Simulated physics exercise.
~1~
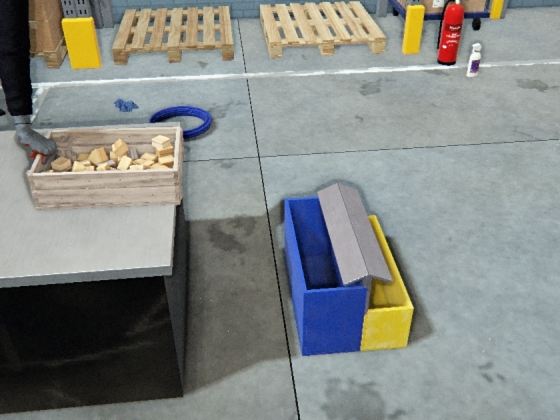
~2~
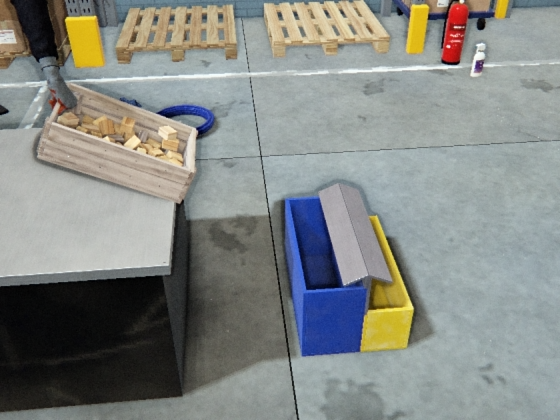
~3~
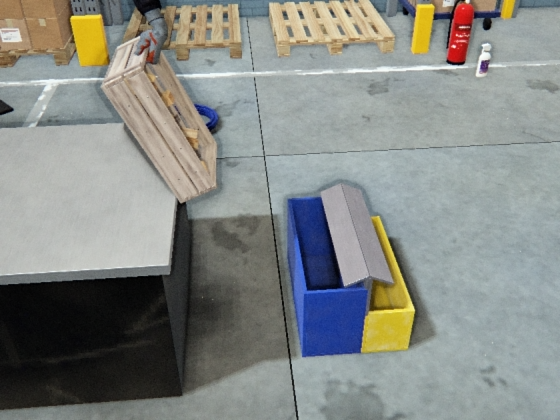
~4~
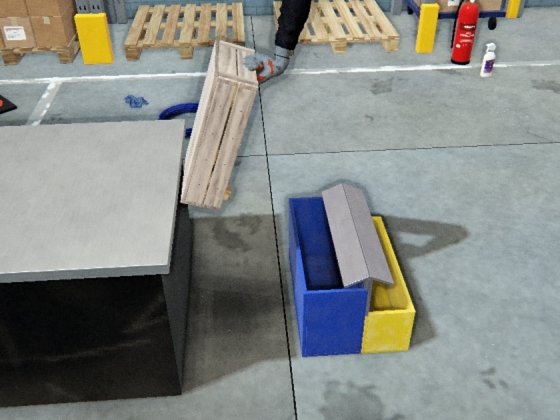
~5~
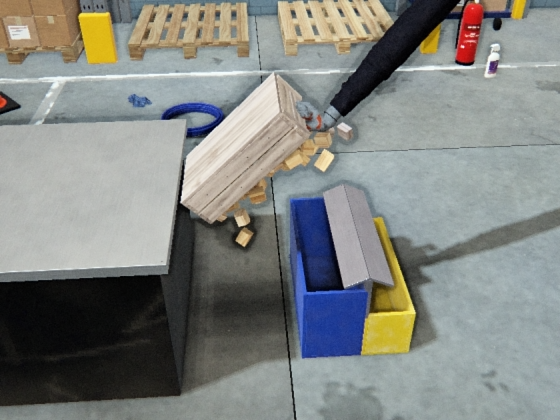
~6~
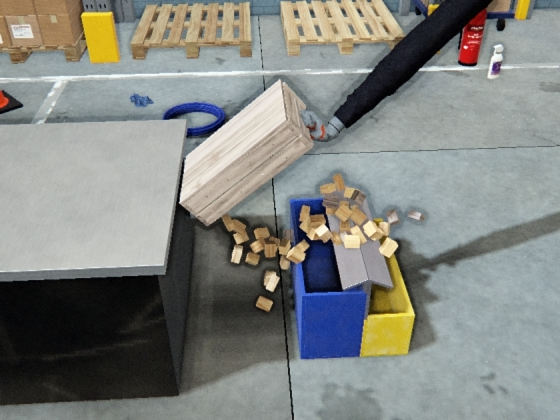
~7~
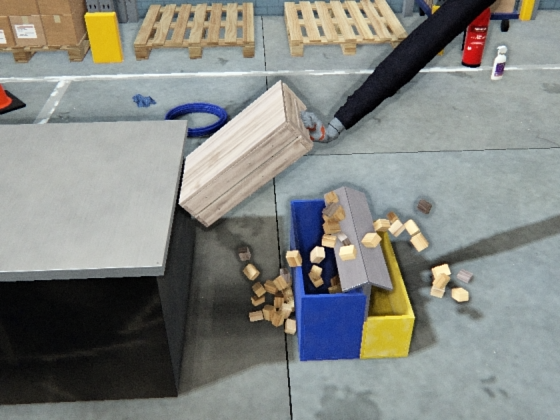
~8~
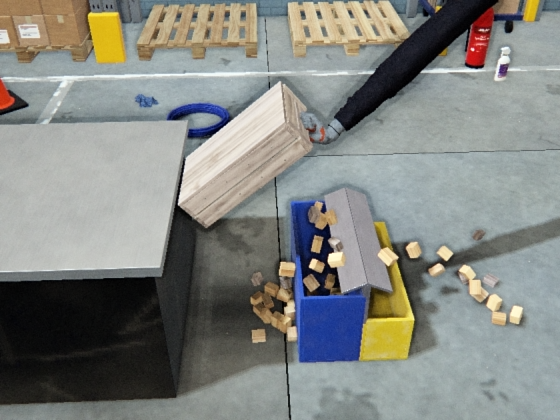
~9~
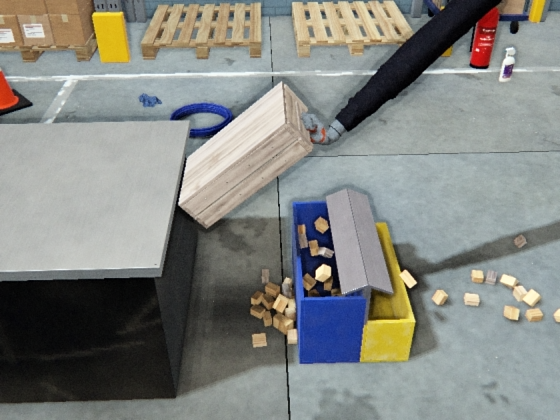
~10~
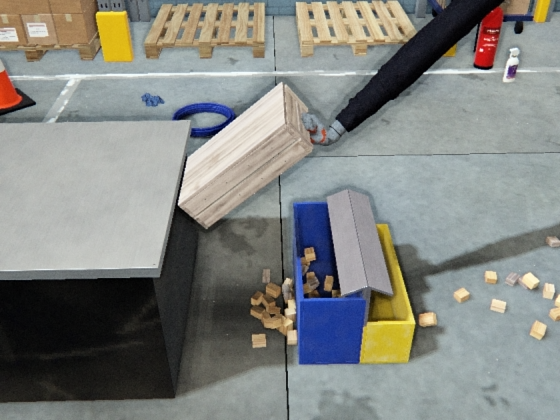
A gloved arm tips a wooden crate, scattering wood blocks into the blue tote and across the floor.
